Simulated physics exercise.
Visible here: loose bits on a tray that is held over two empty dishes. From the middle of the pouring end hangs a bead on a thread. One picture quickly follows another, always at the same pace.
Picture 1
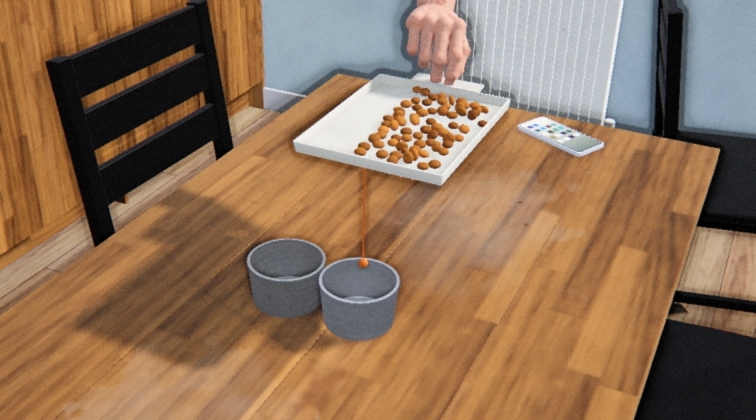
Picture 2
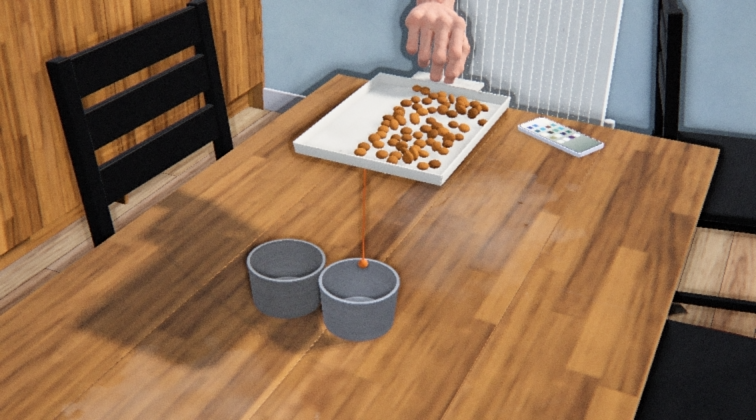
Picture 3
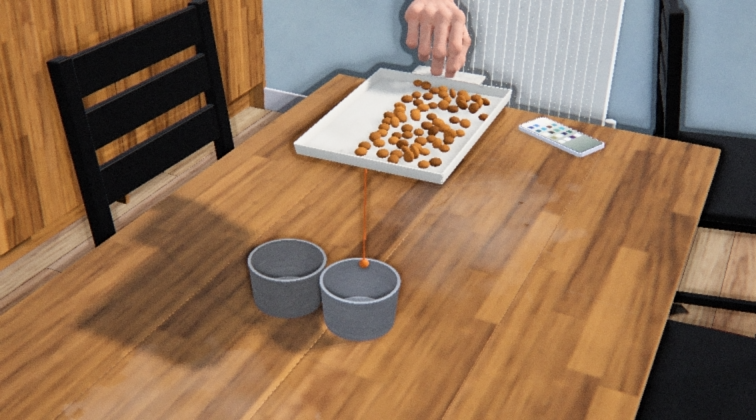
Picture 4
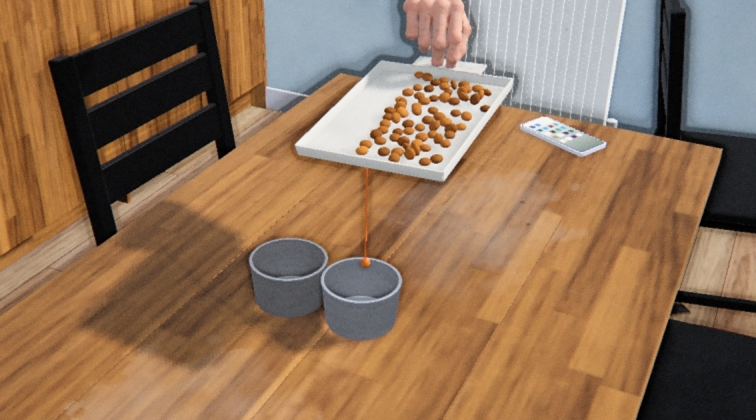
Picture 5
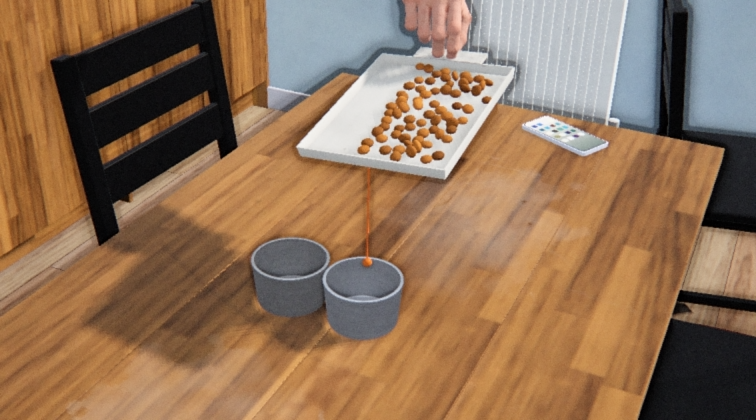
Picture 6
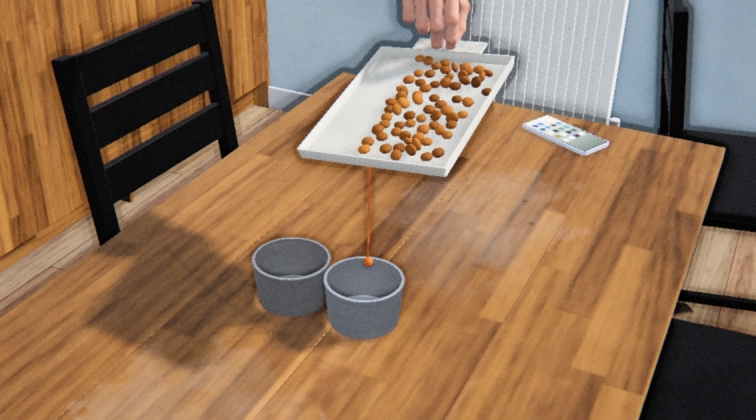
On a wooden table, a hand slowly tilts a tray of brown bits above two grey dishes.
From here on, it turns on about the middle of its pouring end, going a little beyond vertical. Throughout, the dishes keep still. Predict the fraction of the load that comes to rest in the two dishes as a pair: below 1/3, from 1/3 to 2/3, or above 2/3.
Above 2/3.
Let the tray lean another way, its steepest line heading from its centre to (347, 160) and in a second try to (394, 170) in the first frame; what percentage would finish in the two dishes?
First case: 60 %; second case: 10 %.
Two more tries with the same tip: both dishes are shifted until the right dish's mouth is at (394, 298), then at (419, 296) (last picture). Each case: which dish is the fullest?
Outcome A - the left-side one; outcome B - the left-side one.
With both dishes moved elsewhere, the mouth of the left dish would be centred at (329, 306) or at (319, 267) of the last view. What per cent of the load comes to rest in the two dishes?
You'd end up with around 10 per cent and then around 80 per cent.
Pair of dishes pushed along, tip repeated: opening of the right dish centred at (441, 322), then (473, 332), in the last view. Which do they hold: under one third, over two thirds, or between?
Trial 1 - under a third. Trial 2 - below one third.
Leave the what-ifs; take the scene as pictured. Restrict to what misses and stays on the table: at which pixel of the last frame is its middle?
At about (292, 371).
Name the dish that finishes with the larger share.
That's the left side.
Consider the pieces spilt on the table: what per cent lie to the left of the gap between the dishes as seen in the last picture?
70 per cent, roughly.
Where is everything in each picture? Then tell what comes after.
In the first picture, corners of the pouring end at (296, 141) and (441, 174), level; middle of the load at (426, 130), bits of cat kibble; left dish at (268, 294); right dish at (342, 316); bead on its thread at (363, 263).
In the second picture, corners of the pouring end at (296, 142) and (441, 174), level; middle of the load at (426, 129).
In the third picture, corners of the pouring end at (297, 143) and (442, 173), tipped barely, lowest at the left corner; middle of the load at (427, 126).
In the fourth picture, corners of the pouring end at (298, 144) and (443, 171), tipped a little, lowest at the left corner; middle of the load at (428, 120).
In the fifth picture, corners of the pouring end at (299, 146) and (444, 169), tipped a little, lowest at the left corner; middle of the load at (429, 115).
In the sixth picture, corners of the pouring end at (300, 148) and (444, 167), tipped a little, lowest at the left corner; middle of the load at (429, 109); left dish at (273, 293); right dish at (347, 315).
Soon, tray tipped steeply; nearly all on the tray; a stray few outside both; a small part in the air.
A while on, tray tipped right over; about two thirds on the tray; a small part in the left dish; a stray few outside both; about a quarter in the air.
Towards the end, tray tipped past a quarter turn; a small part in the right dish; about two thirds in the left dish; about a quarter outside both.
Finally, tray tipped past a quarter turn; a small part in the right dish; about two thirds in the left dish; about a quarter outside both.
